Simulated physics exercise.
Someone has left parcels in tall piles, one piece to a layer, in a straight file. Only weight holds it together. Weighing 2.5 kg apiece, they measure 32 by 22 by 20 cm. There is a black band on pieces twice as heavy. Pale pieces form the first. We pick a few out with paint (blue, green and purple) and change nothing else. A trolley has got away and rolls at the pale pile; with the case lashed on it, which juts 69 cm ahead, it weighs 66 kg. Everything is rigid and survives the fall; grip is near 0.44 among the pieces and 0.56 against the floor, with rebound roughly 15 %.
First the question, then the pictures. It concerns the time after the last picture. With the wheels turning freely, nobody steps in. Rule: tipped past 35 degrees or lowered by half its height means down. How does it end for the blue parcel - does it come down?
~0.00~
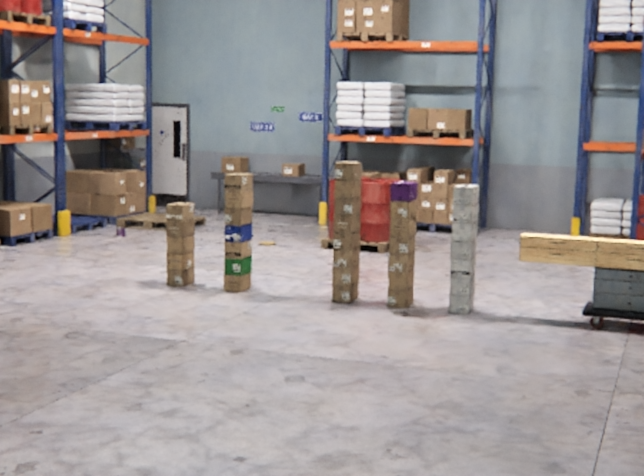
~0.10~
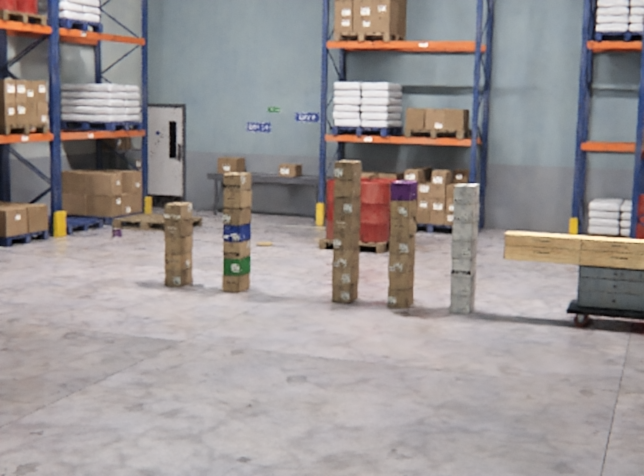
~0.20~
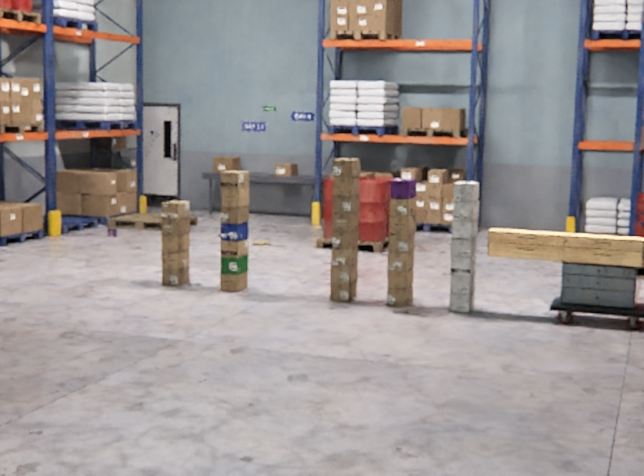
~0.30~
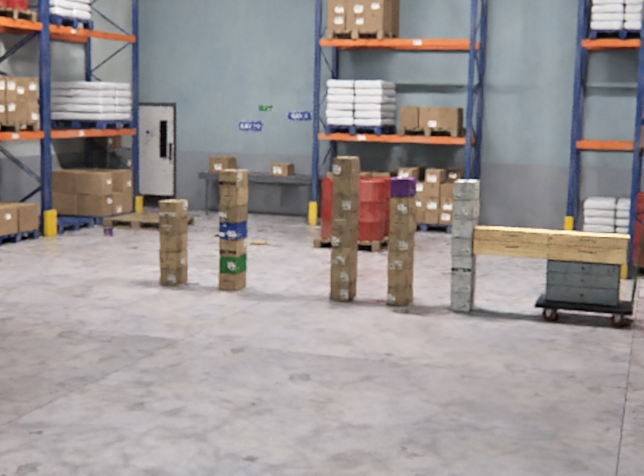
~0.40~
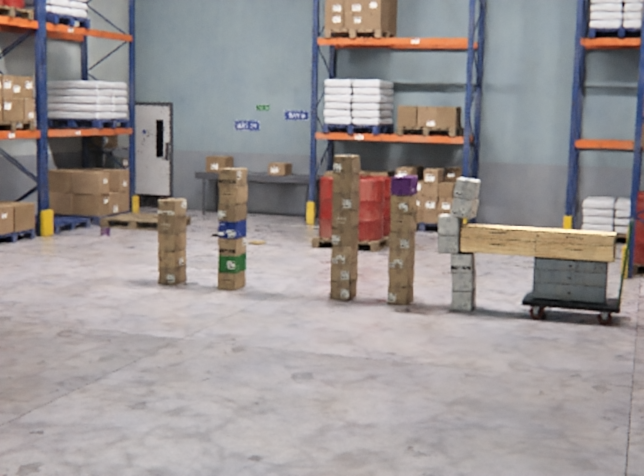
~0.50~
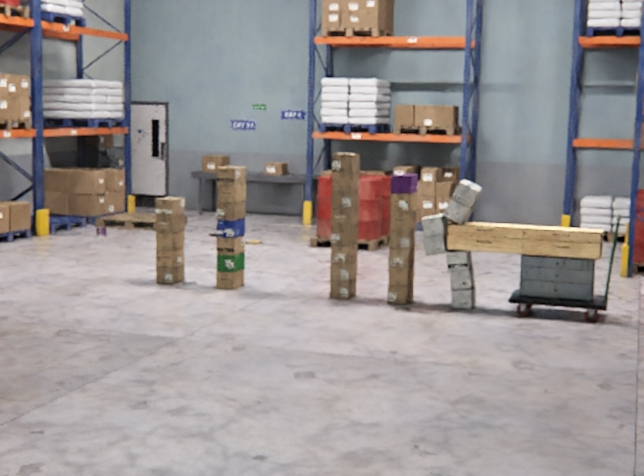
The blue parcel stays in position.
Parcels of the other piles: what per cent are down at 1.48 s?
50 per cent by then.
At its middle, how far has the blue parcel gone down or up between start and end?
Lower by close to 0 cm.
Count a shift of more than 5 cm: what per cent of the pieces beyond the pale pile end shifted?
The answer is 55 percent.
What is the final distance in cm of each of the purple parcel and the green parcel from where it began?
Moved: Purple 110, green 0.
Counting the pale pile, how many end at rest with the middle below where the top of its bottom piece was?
The tally of pale pieces is 2.
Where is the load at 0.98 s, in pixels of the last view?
(402, 228), more or less.
Around 0.98 s, 3 of the pale pile down; 1 of the 27 other parcels down; blue parcel unmoved; purple parcel tipped 39°, 8 cm lower.
Around 1.48 s, 3 of the pale pile down; 14 of the 27 other parcels down; blue parcel unmoved; purple parcel tipped 3°, 47 cm lower.
Finally (2.5 s), 3 of the pale pile down; 15 of the 27 other parcels down; blue parcel unmoved; purple parcel tipped 73°, 74 cm lower; green parcel unmoved. Seen by the last camera, middles, blue parcel near (231, 227), purple parcel near (336, 247).
